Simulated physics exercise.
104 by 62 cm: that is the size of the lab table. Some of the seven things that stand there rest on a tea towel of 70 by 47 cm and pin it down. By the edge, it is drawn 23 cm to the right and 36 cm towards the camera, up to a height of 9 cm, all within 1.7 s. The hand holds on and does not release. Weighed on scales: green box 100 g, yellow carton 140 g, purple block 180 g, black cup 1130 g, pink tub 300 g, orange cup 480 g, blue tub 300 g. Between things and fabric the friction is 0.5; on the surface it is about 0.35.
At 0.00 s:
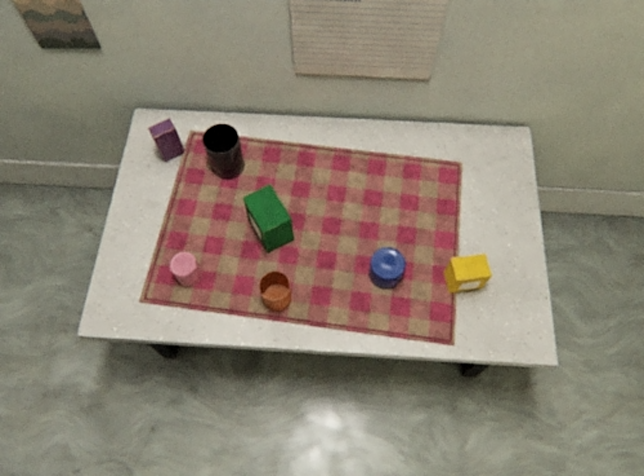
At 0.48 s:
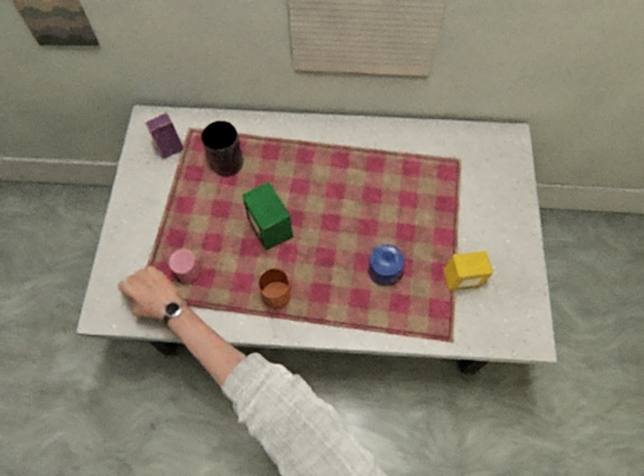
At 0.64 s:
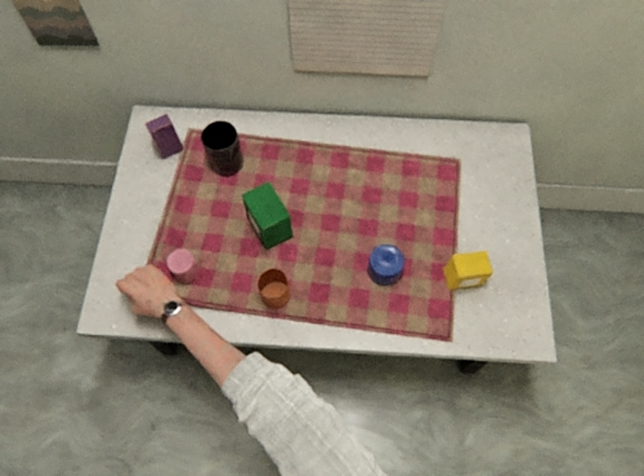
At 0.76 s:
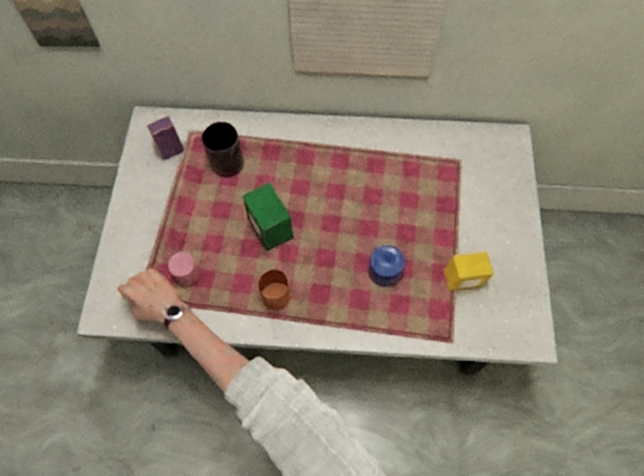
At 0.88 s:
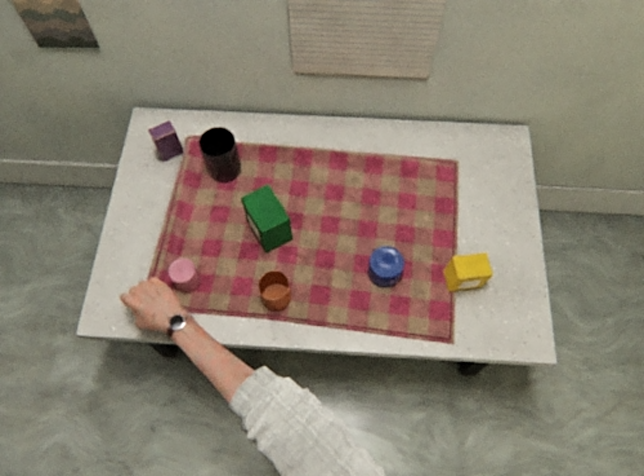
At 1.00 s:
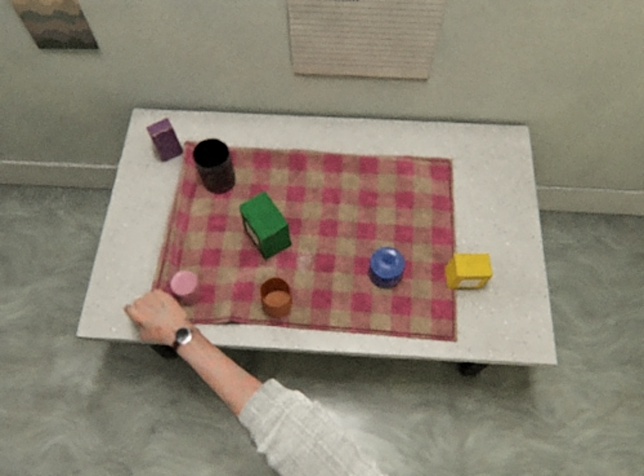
On a white table against a wall, a hand grips the lower-left corner of a pink checkered cloth holding several cups and boxes, then pulls it slightly toward the near edge, the black cup and pink tub shifting with it.
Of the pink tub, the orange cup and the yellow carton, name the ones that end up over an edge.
Named: Pink tub over an edge, orange cup over an edge, yellow carton not over.
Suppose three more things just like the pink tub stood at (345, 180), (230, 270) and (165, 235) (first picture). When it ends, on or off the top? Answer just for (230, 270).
At that spot, the copy ends up off the top.
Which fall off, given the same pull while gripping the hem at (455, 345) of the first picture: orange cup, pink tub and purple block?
Done that way, the orange cup ends up off the top, the pink tub ends up off the top, and the purple block holds its spot.
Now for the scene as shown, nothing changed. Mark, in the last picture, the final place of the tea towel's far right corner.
That corner comes to rest close to (367, 218) in the last view.
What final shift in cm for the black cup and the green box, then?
The black cup moves roughly 45 cm and the green box ends up off the top.
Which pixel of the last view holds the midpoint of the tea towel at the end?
The midpoint is close to pixel (263, 349).
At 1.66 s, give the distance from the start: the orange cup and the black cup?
The orange cup is about 15 cm off and the black cup about 25 cm.
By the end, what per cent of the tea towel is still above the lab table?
About 50 per cent.
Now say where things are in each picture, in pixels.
The first picture shows shows, pink tub (183, 264); orange cup (275, 285); yellow carton (471, 267); tea towel corners (139, 302) (190, 131) (462, 162) (454, 345).
The second picture shows shows, purple block (159, 123); tea towel corners (189, 128) (461, 159); grip (136, 297).
The third picture shows shows, tea towel corners (189, 128) (461, 159); grip (134, 295).
The fourth picture shows shows, pink tub (181, 264); tea towel corners (189, 132) (461, 160); grip (136, 299).
The fifth picture shows shows, black cup (217, 142); pink tub (181, 270); purple block (161, 129); tea towel corners (458, 161) (454, 344); grip (139, 308).
The sixth picture shows shows, pink tub (183, 283); orange cup (275, 292); yellow carton (472, 264); tea towel corners (452, 159) (457, 342); grip (143, 320).
At 1.3 s, 95 % of the tea towel is still over the top; pink tub 15 cm off its start, orange cup 3 cm off its start, yellow carton 1 cm off its start.
At 1.7 s, 90 % of the tea towel is still over the top; pink tub on its side, 23 cm off its start, orange cup 13 cm off its start, yellow carton 3 cm off its start.
At 2.0 s, 65 % of the tea towel is still over the top; pink tub over the edge, orange cup over the edge, yellow carton 5 cm off its start at (468, 247).
At 2.3 s, 50 % of the tea towel is still over the top; pink tub over the edge, orange cup over the edge, yellow carton 5 cm off its start.
At 3.9 s, 50 % of the tea towel is still over the top; pink tub over the edge, orange cup over the edge, yellow carton 5 cm off its start at (469, 247), green box over the edge.
